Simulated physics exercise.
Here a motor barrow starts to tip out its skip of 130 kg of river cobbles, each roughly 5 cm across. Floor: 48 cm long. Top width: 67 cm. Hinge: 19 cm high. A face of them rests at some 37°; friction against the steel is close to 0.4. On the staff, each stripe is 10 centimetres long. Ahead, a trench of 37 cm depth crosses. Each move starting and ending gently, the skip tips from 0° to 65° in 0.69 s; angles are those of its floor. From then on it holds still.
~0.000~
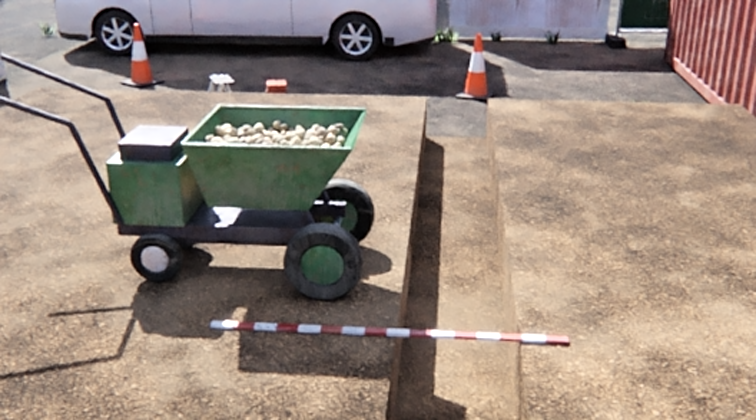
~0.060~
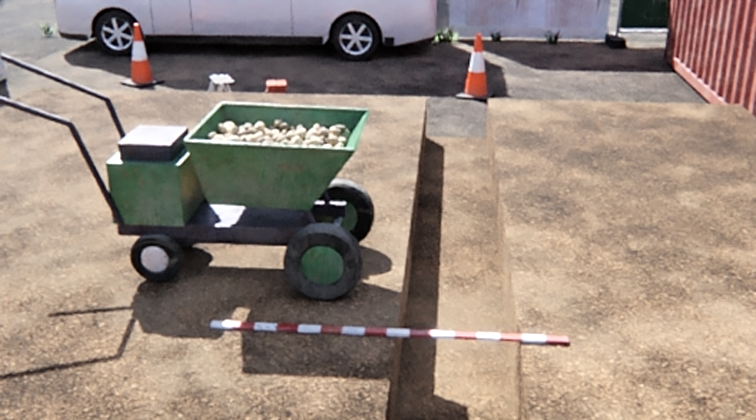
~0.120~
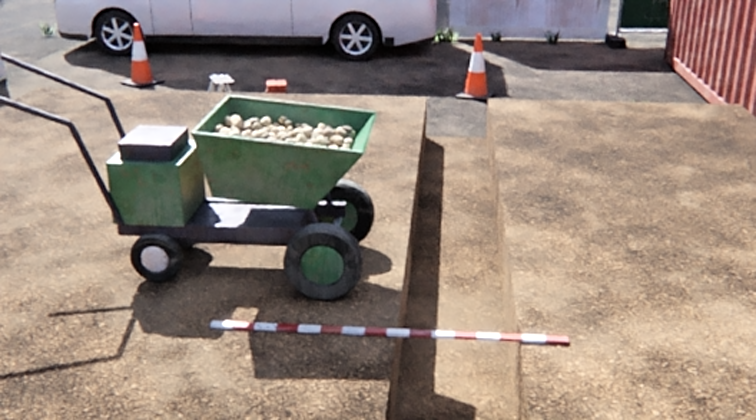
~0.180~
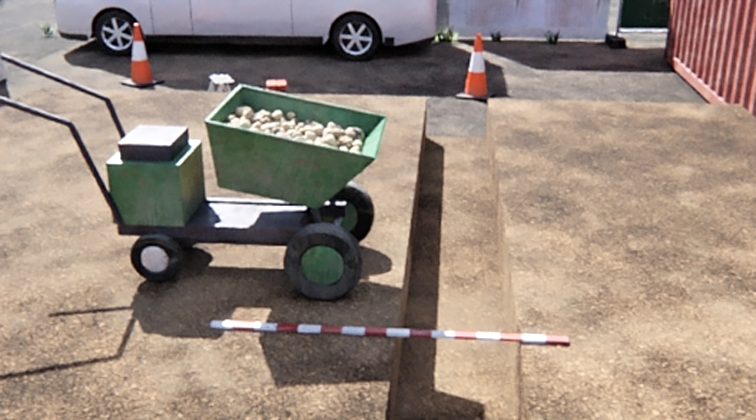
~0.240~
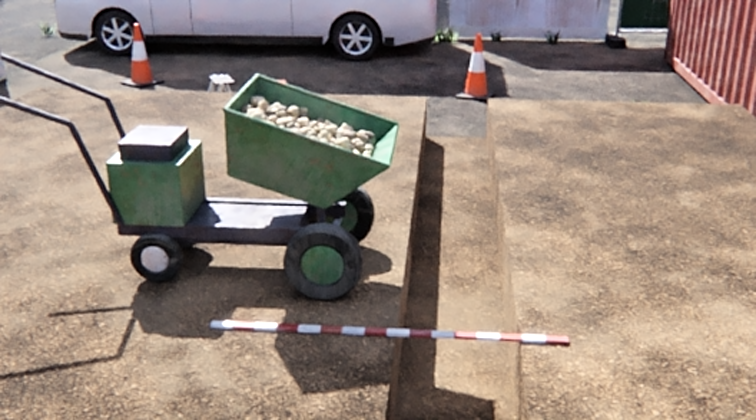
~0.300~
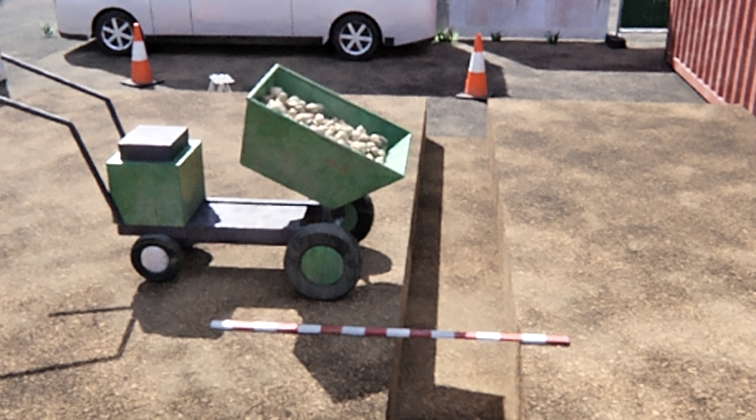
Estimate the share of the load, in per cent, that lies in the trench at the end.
I would say 60 per cent of the load lies in the trench at the end.
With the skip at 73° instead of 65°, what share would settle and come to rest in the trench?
Around 75 per cent would finish in the trench.
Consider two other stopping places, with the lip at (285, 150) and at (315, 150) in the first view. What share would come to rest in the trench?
Around 80% for the first place and 80% for the second.
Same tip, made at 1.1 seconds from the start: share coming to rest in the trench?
My guess is near 70 percent.
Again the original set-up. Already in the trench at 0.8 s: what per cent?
By then, around 15 percent.
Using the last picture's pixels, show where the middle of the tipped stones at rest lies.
In the last view, about (485, 330).
After 0.5 s the floor is at 55°; 100 % in the skip; the foremost stones are at (425, 196).
After 0.8 s the floor is at 65°; 86 % in the skip, 14 % in the trench; the foremost stones are at (502, 265).
After 1.1 s the floor is at 65°; 45 % in the skip, 34 % in the trench, 21 % past the trench; the foremost stones are at (635, 288).
After 3.1 s the floor is at 65°; 18 % in the skip, 60 % in the trench, 22 % past the trench; the foremost stones are past the picture's edge.
